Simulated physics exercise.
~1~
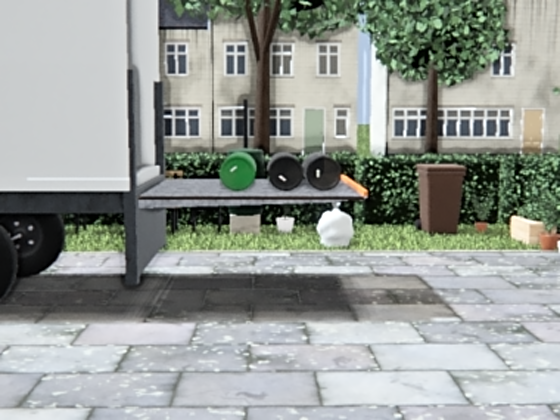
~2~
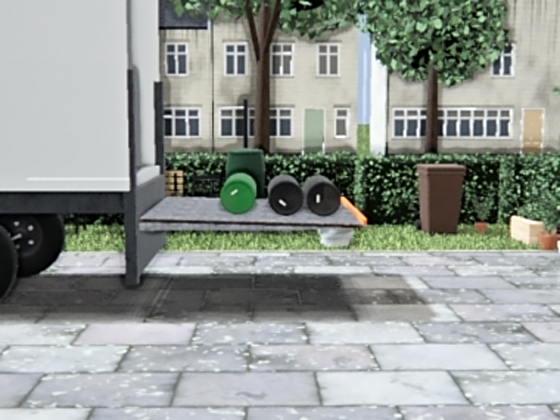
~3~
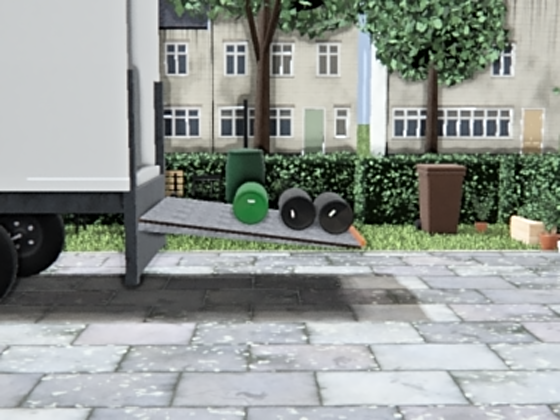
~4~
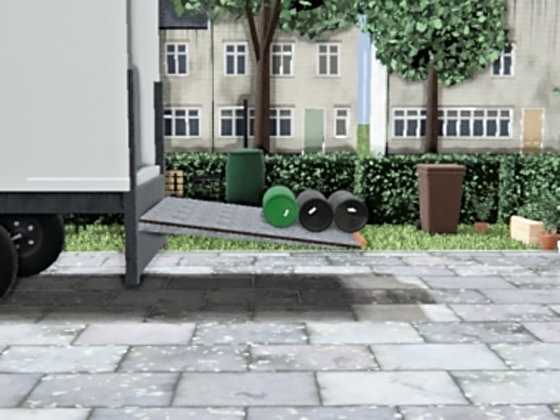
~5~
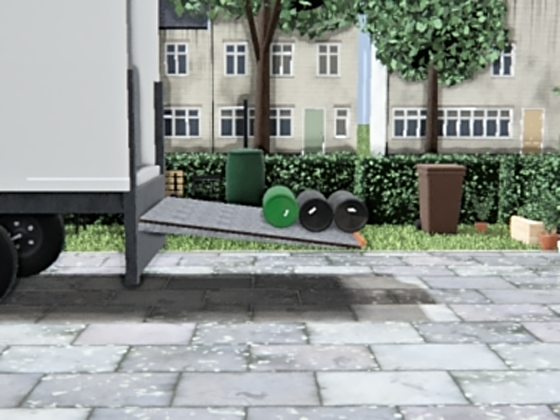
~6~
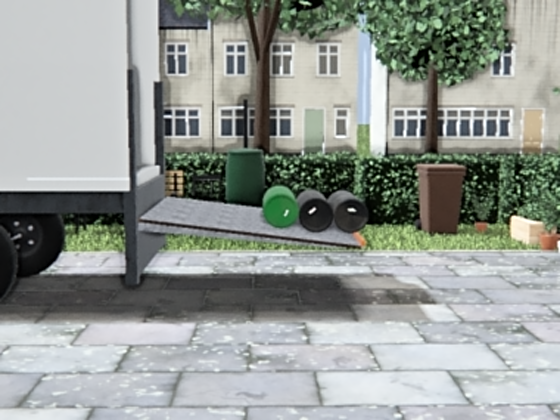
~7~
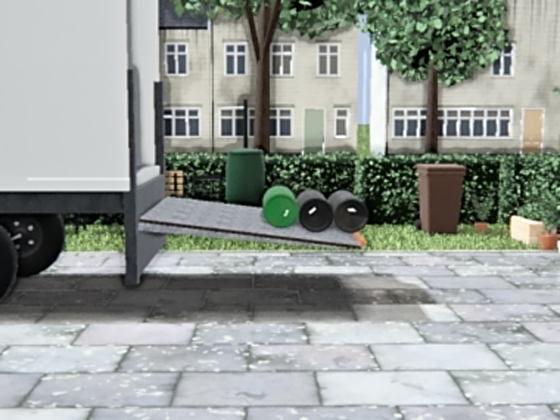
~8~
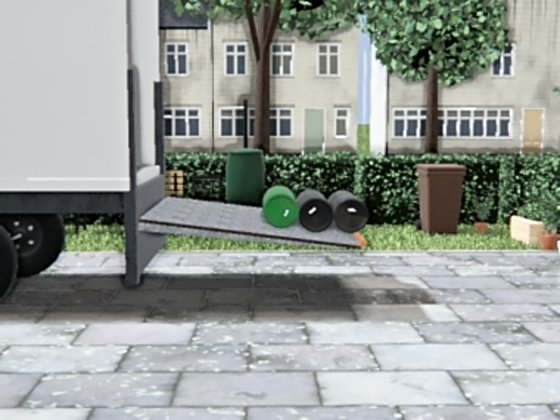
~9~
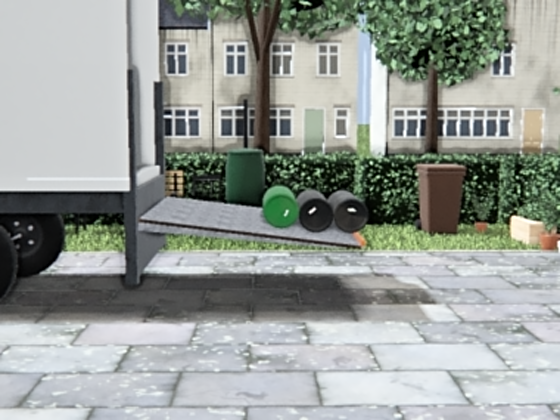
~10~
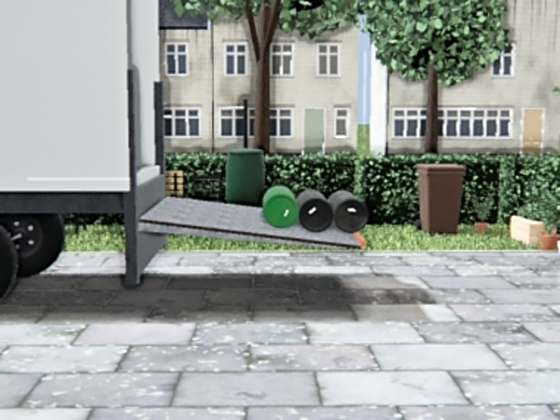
We see one green and two black cylinders on the plate behind a parked truck as it lowers and tilts down to the right. The cylinders roll down the slope, gather against one another at the stop by the edge, and rest there, still on the plate.
